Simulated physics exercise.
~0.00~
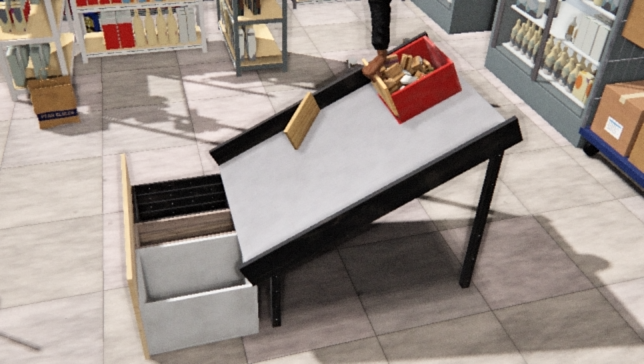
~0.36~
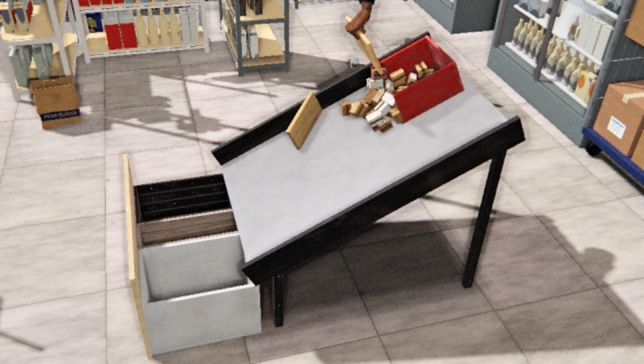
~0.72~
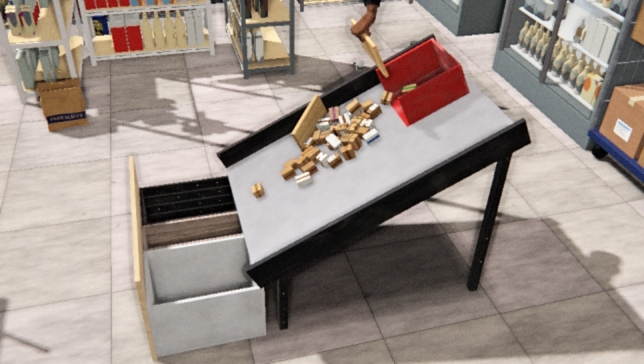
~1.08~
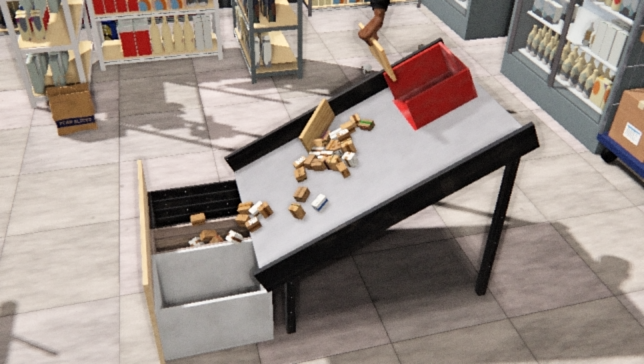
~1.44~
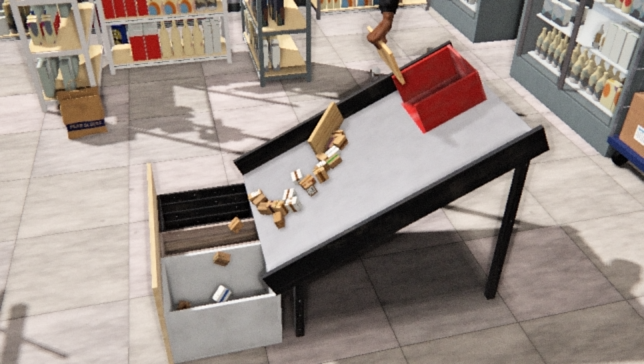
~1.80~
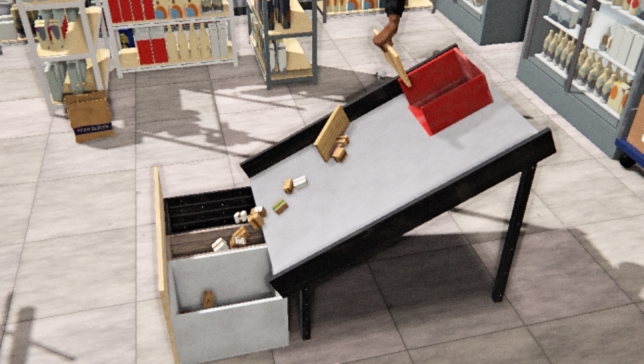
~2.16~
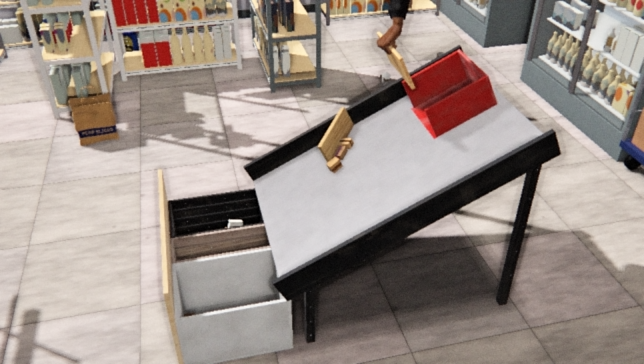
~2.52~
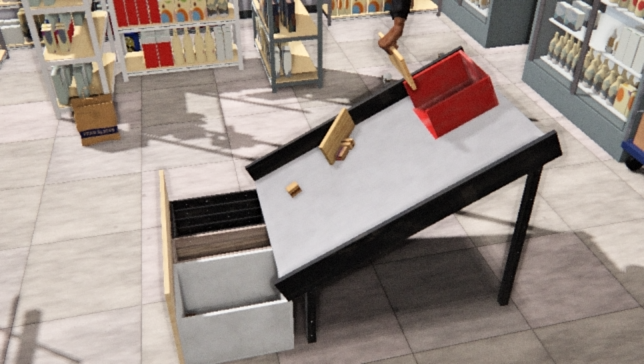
At the start, a red box packed with small tan and white pieces sits high on a grey sloping table in a shop, a hand at its wooden gate, with three open containers at the foot. The hand lifts the gate and the pieces spill out. They tumble down past an angled wooden board, bunching beside it, then string out toward the lower edge. Pieces drop into the containers, many into the middle one and some into the white one nearest us. The flow thins until the red box is empty and a few pieces remain on the slope by the board.
